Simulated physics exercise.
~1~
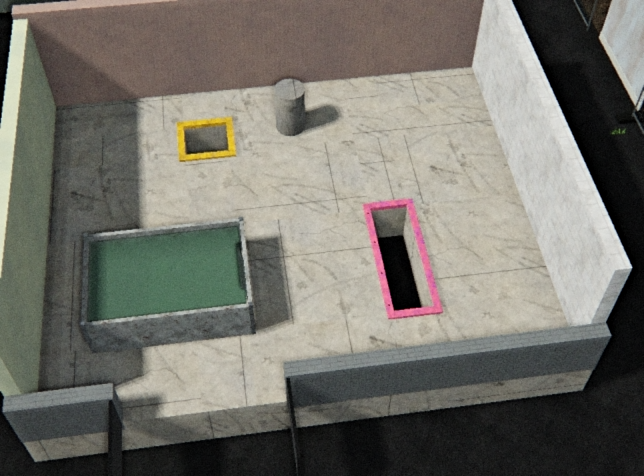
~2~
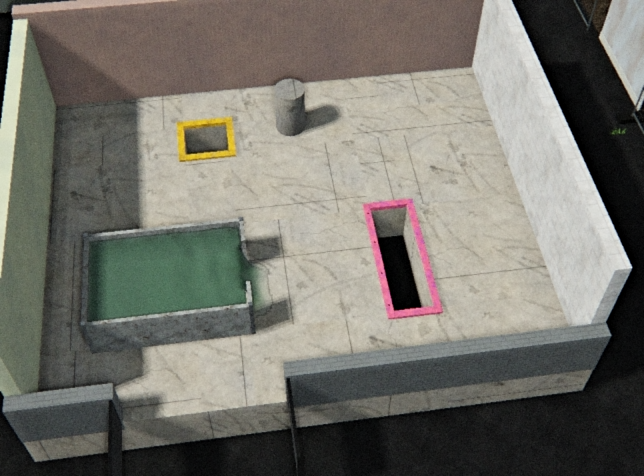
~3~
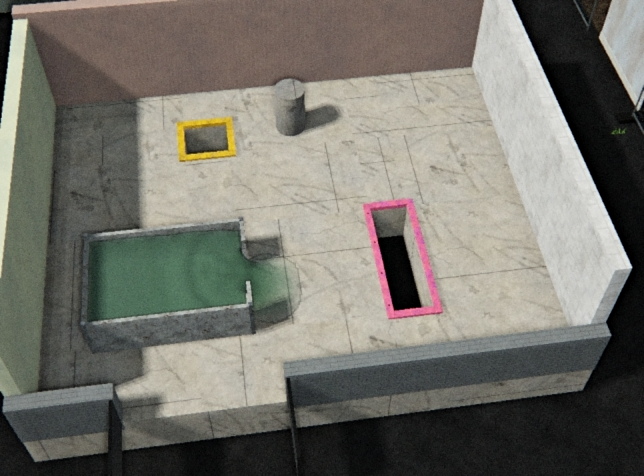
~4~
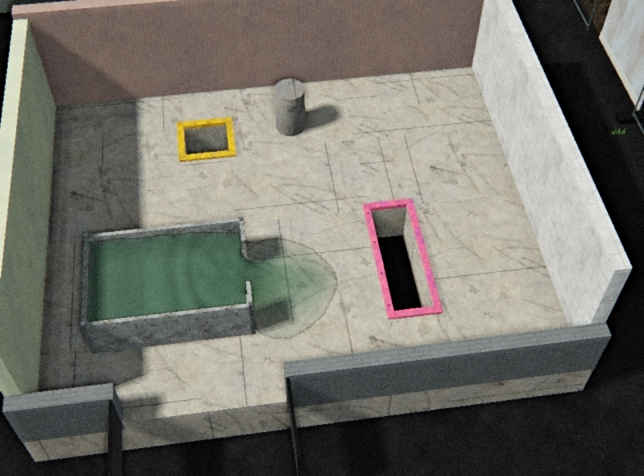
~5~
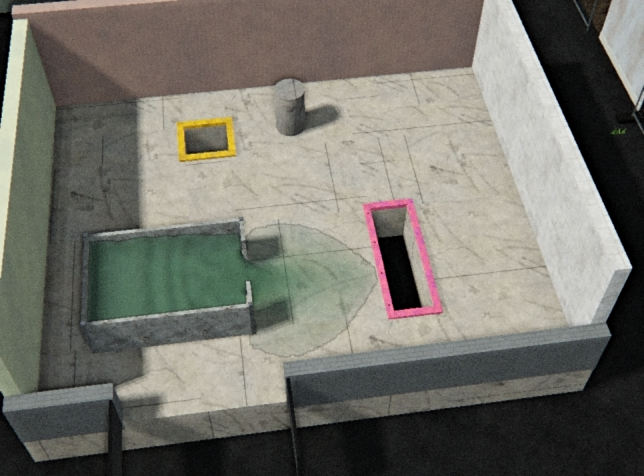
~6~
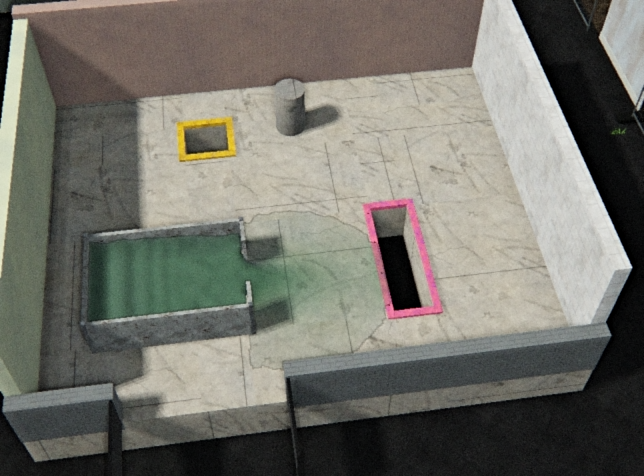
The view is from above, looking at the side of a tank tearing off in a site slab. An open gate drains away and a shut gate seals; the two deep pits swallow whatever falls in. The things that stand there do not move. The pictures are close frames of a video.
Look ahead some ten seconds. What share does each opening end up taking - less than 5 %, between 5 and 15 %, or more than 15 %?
My prediction: The gate is a minor outlet here - below five per cent. The yellow pit is a minor outlet here - below five per cent. The pink pit is a major outlet here - beyond fifteen per cent.
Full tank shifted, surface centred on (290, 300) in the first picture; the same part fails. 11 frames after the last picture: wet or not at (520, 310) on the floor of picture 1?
At that place: Covered.
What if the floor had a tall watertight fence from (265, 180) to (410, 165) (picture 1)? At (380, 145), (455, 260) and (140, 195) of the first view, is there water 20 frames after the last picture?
Listed order - dry, dry, dry.
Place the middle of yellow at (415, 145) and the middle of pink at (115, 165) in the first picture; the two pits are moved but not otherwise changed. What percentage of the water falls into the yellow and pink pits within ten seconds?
Measured shares in per cent - yellow 4, pink 0.
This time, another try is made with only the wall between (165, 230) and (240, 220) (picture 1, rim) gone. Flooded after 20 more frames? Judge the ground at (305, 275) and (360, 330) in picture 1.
Result, point by point: Unwetted; unwetted.
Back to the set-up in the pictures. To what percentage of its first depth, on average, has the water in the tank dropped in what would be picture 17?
Close to 58 in a hundred.
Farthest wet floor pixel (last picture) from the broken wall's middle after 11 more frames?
My best guess is about (572, 350).
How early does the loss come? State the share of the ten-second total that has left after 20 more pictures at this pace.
My figure: 65 percent.
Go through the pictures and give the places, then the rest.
The first frame shows the water tank at (167, 272) is whole and still.
In the second frame, water pours out at (246, 281) and has run to (261, 311).
In the third frame, water pours out at (246, 282) and has run to (289, 265).
In the fourth frame, the front is at (332, 281), out from the gap at (246, 282).
In the fifth frame, water pours out at (246, 282) and has run to (370, 271).
In the sixth frame, the front is at (388, 298), out from the gap at (246, 281).
A moment on, water covers 20 % of the floor; the gate 0 %, the yellow pit 0 %, the pink pit 6 %.
Next, water covers 25 % of the floor; the gate 0 %, the yellow pit 0 %, the pink pit 15 %.
Then, water covers 35 % of the floor; the gate 0 %, the yellow pit 0 %, the pink pit 25 %.
Later, water covers 45 % of the floor; the gate 0 %, the yellow pit 0 %, the pink pit 36 %.
In the end, water covers 60 % of the floor; the gate 0 %, the yellow pit 0 %, the pink pit 40 %.
